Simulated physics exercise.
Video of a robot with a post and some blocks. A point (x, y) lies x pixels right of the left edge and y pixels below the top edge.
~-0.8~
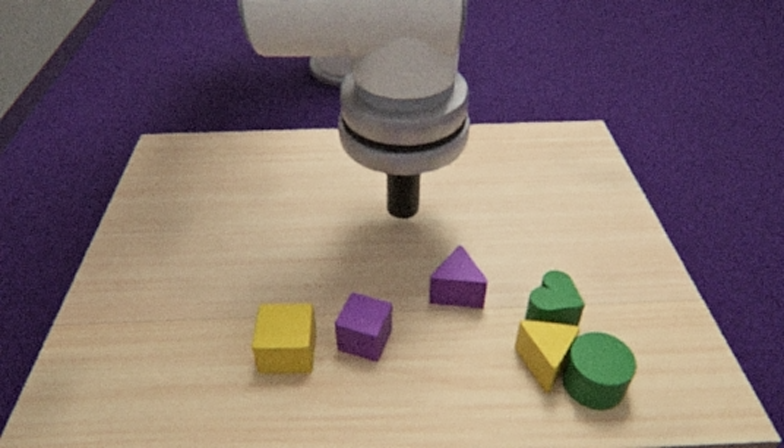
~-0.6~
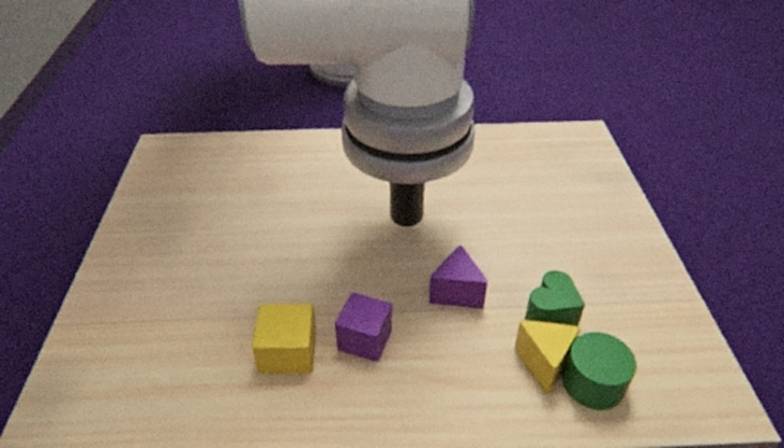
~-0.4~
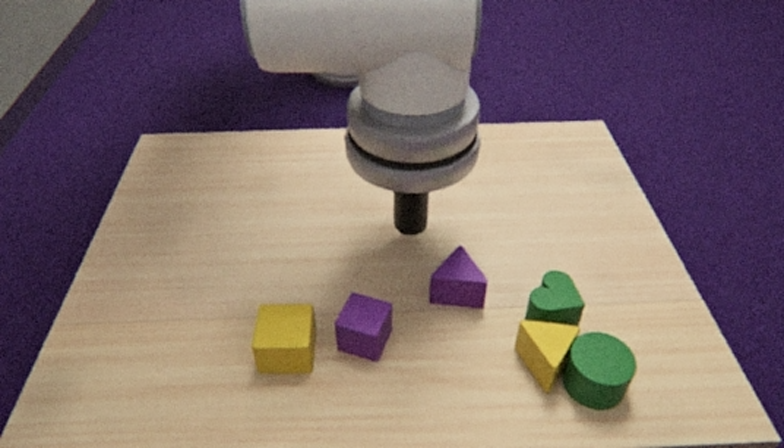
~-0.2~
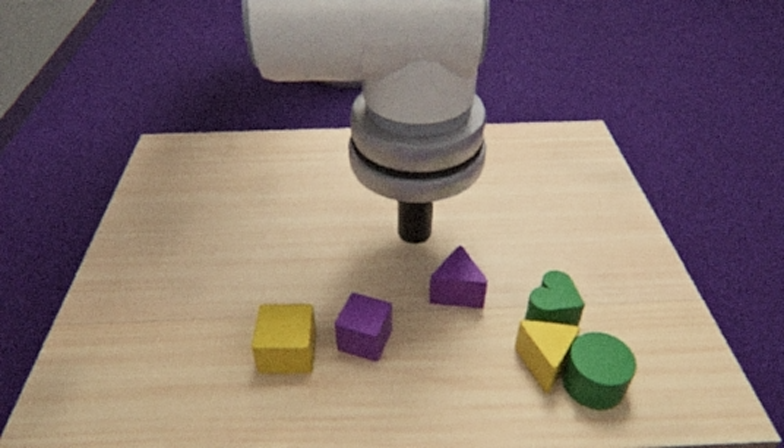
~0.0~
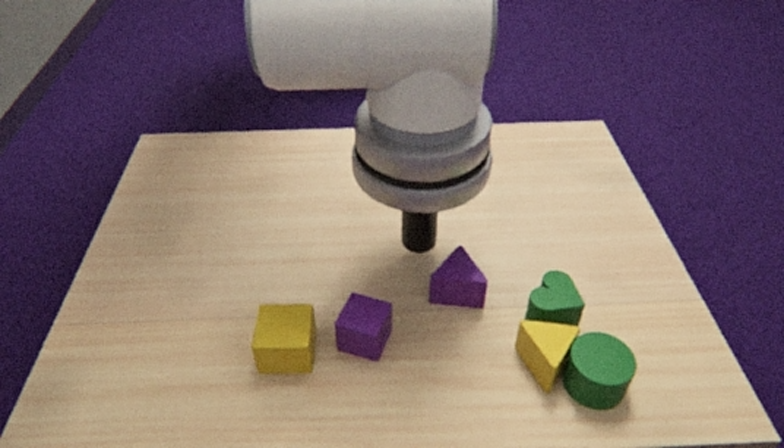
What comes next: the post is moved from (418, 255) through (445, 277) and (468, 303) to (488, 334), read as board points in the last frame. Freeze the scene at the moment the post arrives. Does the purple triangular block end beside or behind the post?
I'd say no.
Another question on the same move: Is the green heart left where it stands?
Yes
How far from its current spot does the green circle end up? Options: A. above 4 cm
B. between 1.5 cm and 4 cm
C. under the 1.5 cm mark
My answer is option C.
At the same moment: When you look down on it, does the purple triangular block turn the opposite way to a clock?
Going by the path, no.
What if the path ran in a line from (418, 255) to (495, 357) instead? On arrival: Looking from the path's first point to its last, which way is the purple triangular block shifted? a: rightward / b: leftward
That would be b.
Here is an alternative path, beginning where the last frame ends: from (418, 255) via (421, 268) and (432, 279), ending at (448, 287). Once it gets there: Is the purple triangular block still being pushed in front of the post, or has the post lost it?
The post will still be pushing it.
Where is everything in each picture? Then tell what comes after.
In the first picture, tip of the post (403, 210), middles of tops, purple triangular block (460, 267), yellow triangular block (551, 338), green heart (557, 291), green circle (604, 357).
In the second picture, post (407, 217), nothing pushed.
In the third picture, post (411, 225), nothing pushed.
In the fourth picture, post (415, 234), nothing pushed.
In the fifth picture, post (419, 243), purple triangular block (460, 267), yellow triangular block (551, 338), green heart (557, 291), green circle (604, 357).
What follows on the original path. One third of the way, post (446, 265); purple triangular block (467, 276), turned 15° clockwise.
Two thirds of the way, post (470, 291); purple triangular block (486, 305), turned 35° clockwise.
At the end, post (490, 322); purple triangular block (506, 341), turned 25° clockwise; yellow triangular block (558, 342); green heart unmoved; green circle (610, 359).
